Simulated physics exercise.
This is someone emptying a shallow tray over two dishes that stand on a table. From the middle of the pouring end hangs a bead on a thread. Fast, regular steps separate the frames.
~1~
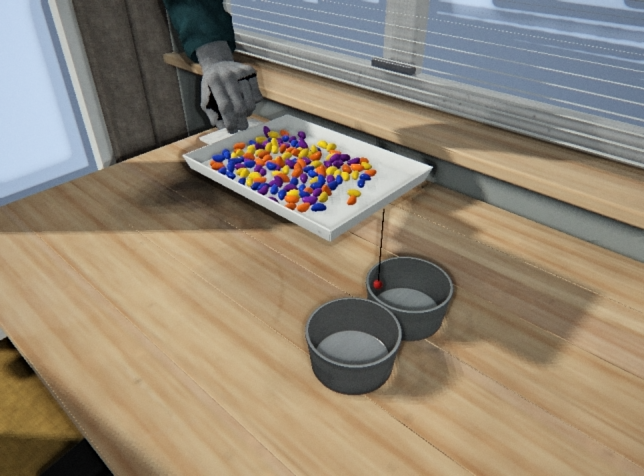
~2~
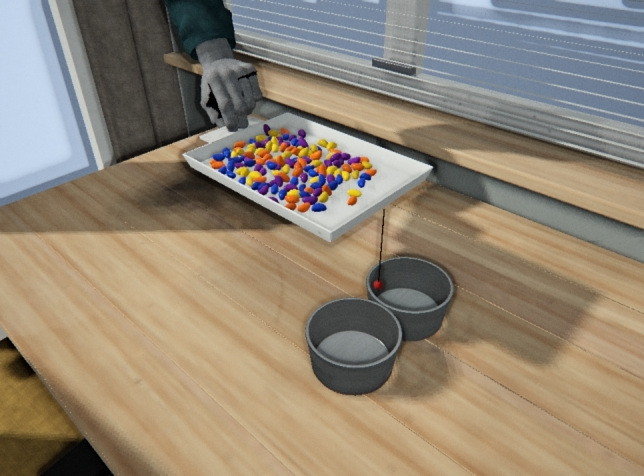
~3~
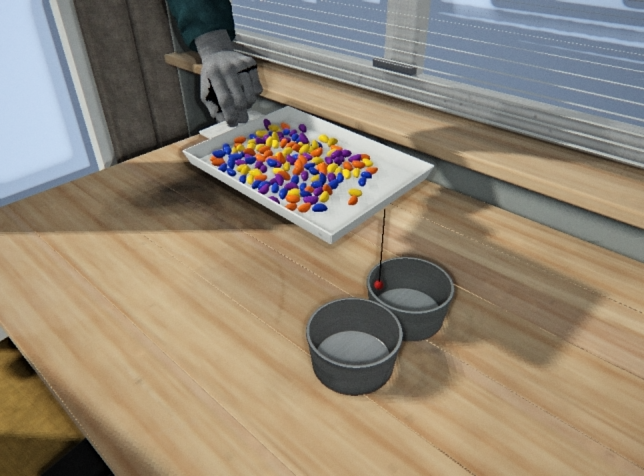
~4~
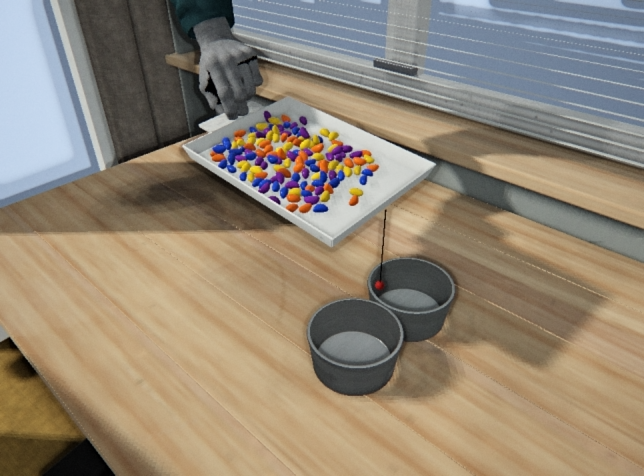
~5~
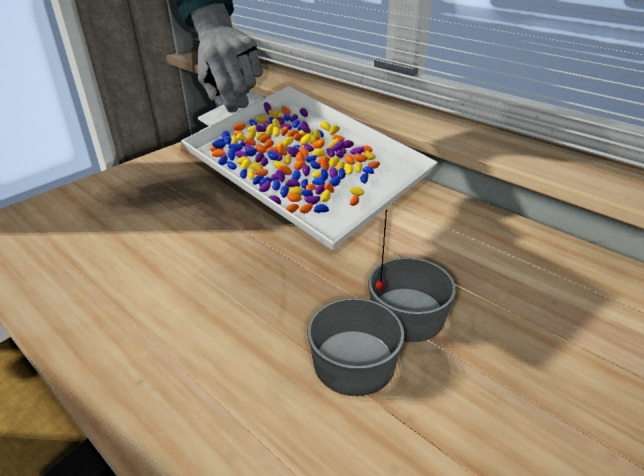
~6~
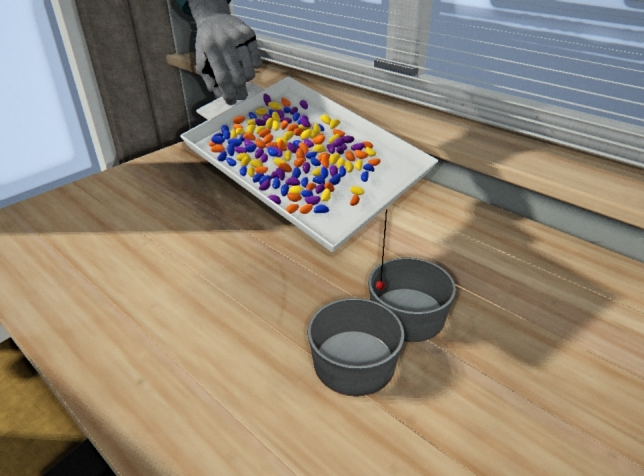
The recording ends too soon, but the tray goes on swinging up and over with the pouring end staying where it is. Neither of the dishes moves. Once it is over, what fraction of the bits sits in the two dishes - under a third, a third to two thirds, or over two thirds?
The catch totals above the two-thirds mark.
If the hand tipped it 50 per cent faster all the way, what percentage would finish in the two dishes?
About 80 %.
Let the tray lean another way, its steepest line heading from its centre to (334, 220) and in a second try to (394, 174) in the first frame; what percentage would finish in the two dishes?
Respectively close to 80 and 70 in a hundred.
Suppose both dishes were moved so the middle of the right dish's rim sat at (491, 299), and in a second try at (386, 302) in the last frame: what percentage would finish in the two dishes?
Around 0 and around 80 per cent, in that order.
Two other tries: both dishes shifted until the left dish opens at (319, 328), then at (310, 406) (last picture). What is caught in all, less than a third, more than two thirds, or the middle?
First attempt: More than two thirds; second attempt: One to two thirds.
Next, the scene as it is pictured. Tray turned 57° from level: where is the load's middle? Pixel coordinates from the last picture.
In the last view the centre sits at roughly (307, 169).
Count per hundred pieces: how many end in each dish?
Per hundred pieces, the left dish ends with about 80 and the right dish with about 0.
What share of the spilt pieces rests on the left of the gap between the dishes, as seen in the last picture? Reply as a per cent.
100 per cent or thereabouts.
Shortly afterwards, tray tipped steeply; the whole lot on the tray.
Next, tray tipped right over; near a third on the tray; near a third in the left dish; a little outside both; near a quarter in the air.
Some moments later, tray tipped past a quarter turn; the bulk in the left dish; near a quarter outside both.
In the end, tray tipped past a quarter turn; the bulk in the left dish; none at all in the right dish; near a quarter outside both.
